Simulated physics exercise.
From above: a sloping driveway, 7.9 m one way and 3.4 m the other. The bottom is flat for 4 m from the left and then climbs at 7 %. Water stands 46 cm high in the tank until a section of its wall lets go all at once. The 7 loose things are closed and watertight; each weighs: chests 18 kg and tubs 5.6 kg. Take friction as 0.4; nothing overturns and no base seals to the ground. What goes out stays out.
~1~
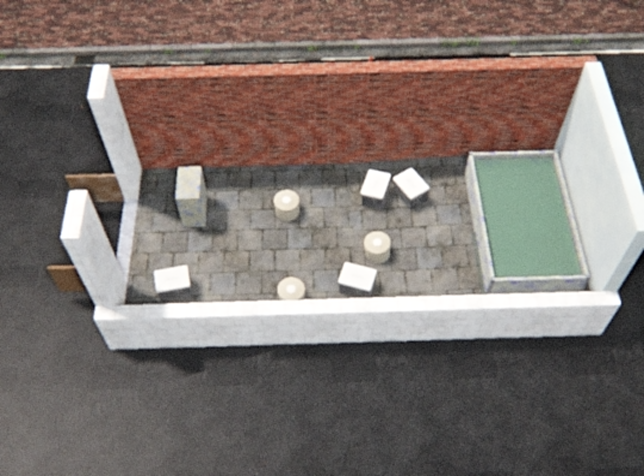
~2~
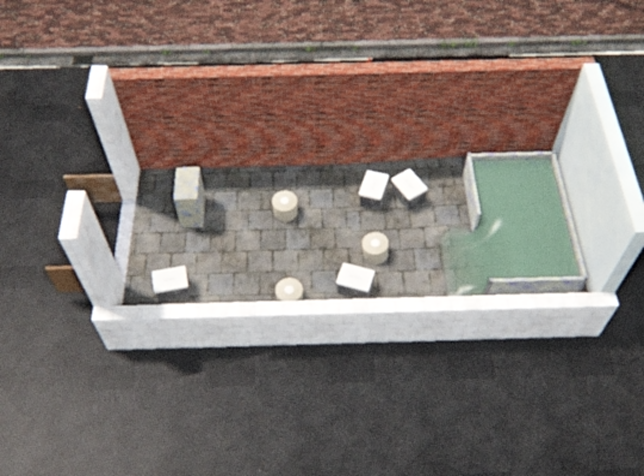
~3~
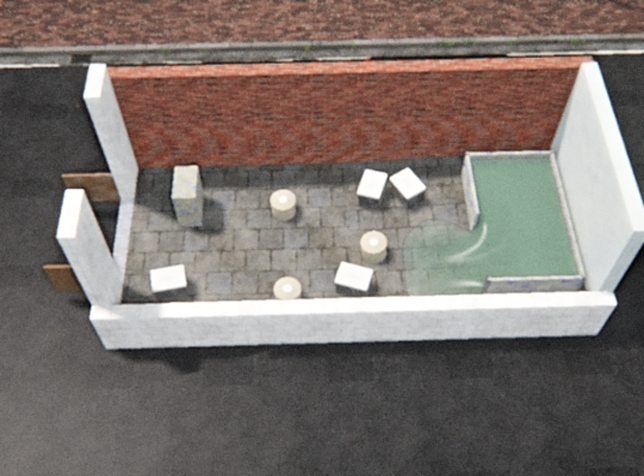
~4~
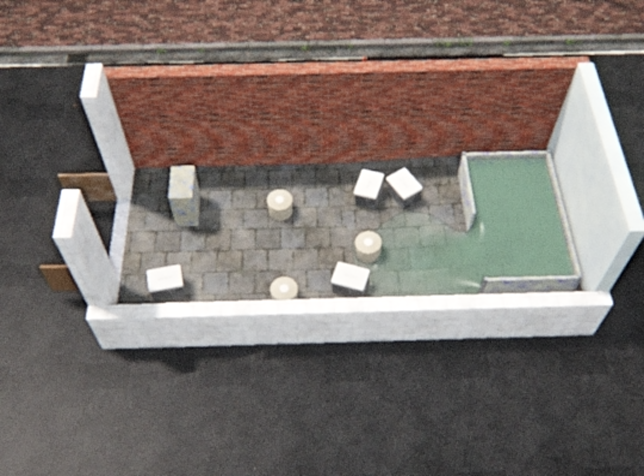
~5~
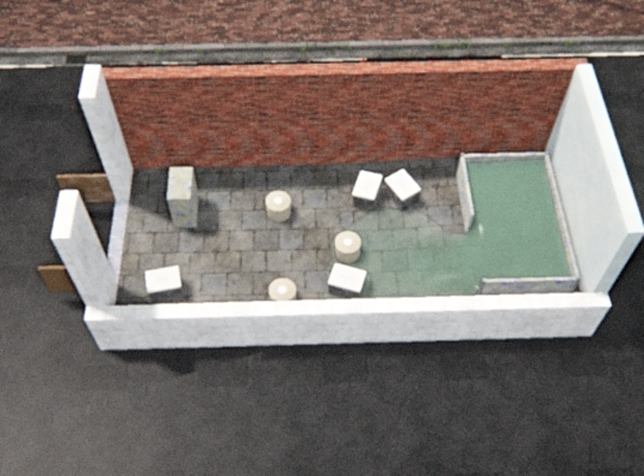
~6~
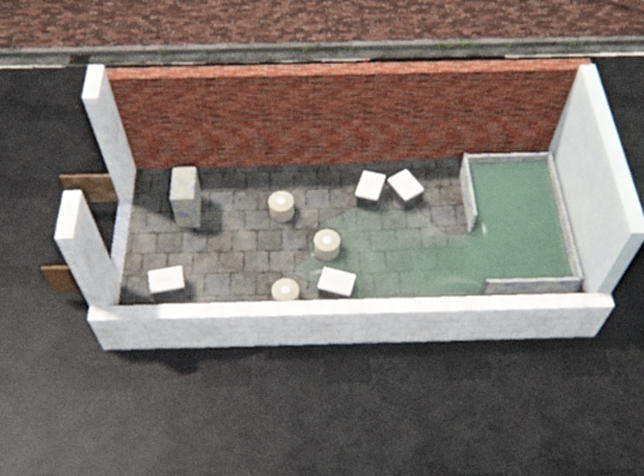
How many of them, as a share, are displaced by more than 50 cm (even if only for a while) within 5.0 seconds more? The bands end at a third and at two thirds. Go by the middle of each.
That comes to at least two thirds.
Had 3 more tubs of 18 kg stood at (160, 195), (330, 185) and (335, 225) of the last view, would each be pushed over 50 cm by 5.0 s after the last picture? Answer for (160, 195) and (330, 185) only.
In that order: Short of it, under.
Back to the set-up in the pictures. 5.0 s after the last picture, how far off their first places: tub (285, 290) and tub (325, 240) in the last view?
In turn: Washed out, washed out.
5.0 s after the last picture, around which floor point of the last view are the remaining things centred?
Near (342, 196).
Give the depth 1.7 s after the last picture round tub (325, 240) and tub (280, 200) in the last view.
Roughly 10 and 3 cm.
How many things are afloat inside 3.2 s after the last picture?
I count 3.
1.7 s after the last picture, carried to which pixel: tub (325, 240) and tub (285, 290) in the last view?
Around (195, 225) and (164, 269).
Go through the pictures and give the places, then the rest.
The first picture shows a tub at (379, 242), on the bottom; a chest at (358, 276) rests on the ground; water covers 3.9 m2; 0 of 7 have shifted.
The second picture shows a tub at (377, 243) rests on the ground; a chest at (357, 277), on the bottom; 4.8 m2 under water; 0 of 7 have shifted.
The third picture shows a tub at (375, 242), on the bottom; a chest at (355, 276) rests on the ground; 6.0 m2 under water; 0 of 7 have shifted.
The fourth picture shows a tub at (370, 242), on the bottom, 3 cm from its start; a chest at (352, 276), on the bottom; 7.2 m2 under water; 0 of 7 have shifted.
The fifth picture shows a tub at (348, 242), on the bottom, 38 cm from its start; a chest at (348, 277), on the bottom, 4 cm from its start; water covers 8.2 m2; 1 of 7 have shifted.
The sixth picture shows a tub at (327, 240), on the bottom, 81 cm from its start; a chest at (337, 281) rests on the ground, 28 cm from its start; 9.3 m2 under water; 2 of 7 have shifted.
Then, 0.4 s after the last picture 2 of 7 are over 50 cm from their spots; 0 afloat.
Then, 1.7 s after the last picture 5 of 7 are over 50 cm from their spots; 2 afloat.
Then, 3.2 s after the last picture 5 of 7 are over 50 cm from their spots; 3 afloat.
Then, 5.0 s after the last picture 5 of 7 are over 50 cm from their spots, and 5 have been at some point; 1 afloat.
